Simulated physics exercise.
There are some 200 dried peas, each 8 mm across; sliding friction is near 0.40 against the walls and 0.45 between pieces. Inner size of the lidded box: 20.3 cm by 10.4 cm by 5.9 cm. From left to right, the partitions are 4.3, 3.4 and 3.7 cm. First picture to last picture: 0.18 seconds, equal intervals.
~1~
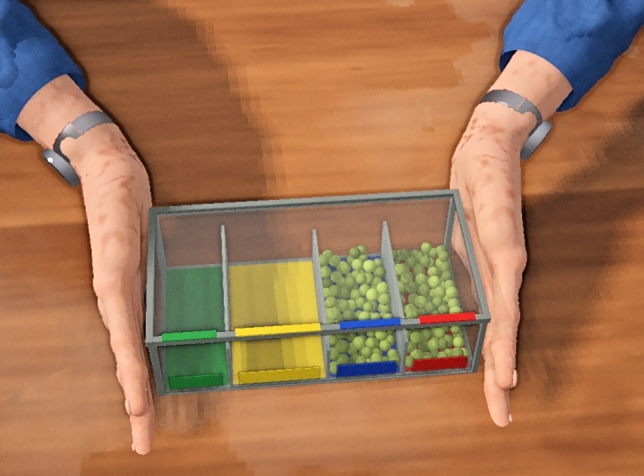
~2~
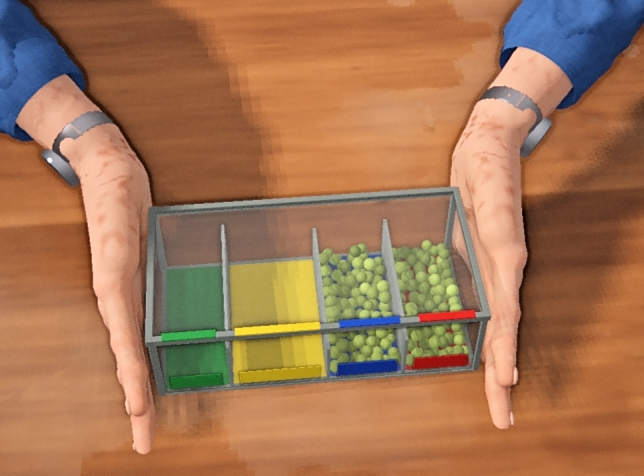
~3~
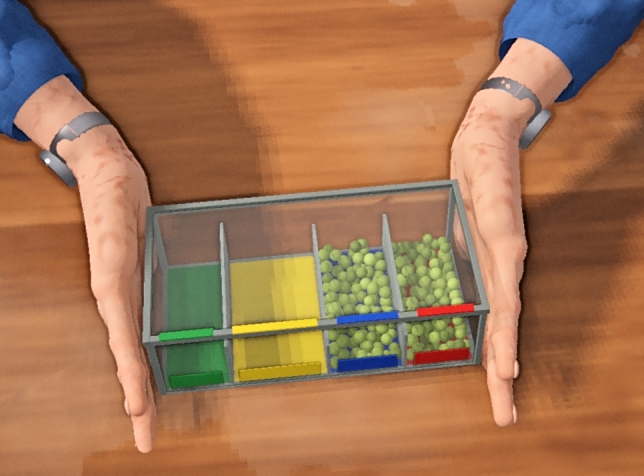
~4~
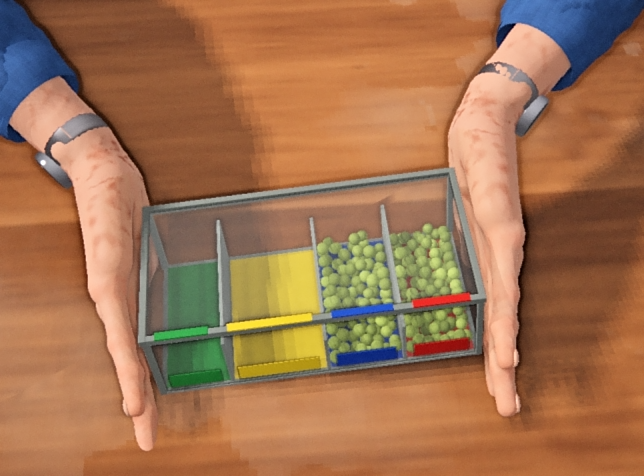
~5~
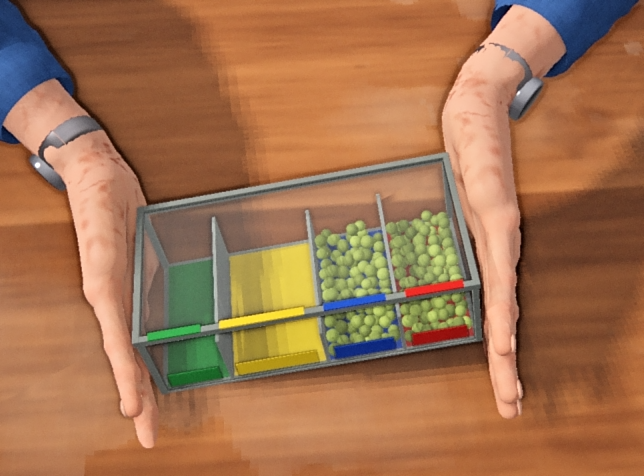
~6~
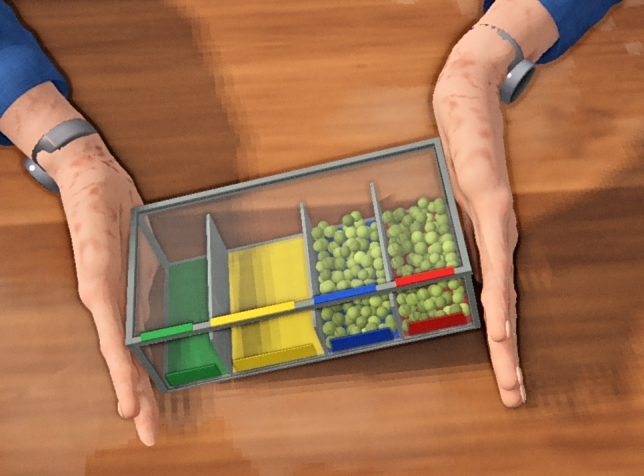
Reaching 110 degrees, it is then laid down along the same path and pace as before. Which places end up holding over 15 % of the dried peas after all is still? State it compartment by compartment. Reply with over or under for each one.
Red: Under, blue: Under, green: Over, yellow: Over.
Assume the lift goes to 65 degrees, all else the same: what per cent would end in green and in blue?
Green: 0, blue: 55 (per cent).
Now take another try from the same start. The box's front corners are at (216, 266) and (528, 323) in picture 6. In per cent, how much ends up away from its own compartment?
Around 45 per cent, it would seem.
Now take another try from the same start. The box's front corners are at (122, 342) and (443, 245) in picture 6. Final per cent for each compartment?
Red = 0 %; blue = 0 %; green = 50 %; yellow = 50 %.
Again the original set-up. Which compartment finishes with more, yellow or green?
Fuller: Green.
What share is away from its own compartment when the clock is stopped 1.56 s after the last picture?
Roughly 100 percent of it.
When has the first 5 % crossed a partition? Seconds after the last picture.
That happens at about 0.80 s on the clock.
Then, 0.94 s after the last picture, tilt 110 degrees; red 30 %, blue 50 %, green 5 %, yellow 15 %.
Then, 1.56 s after the last picture, tilt 50 degrees; green 65 %, yellow 35 %.
Then, 2.23 s after the last picture, tilt 0 degrees; green 65 %, yellow 35 %.
In the end, red 0 %, blue 0 %, green 65 %, yellow 35 %.
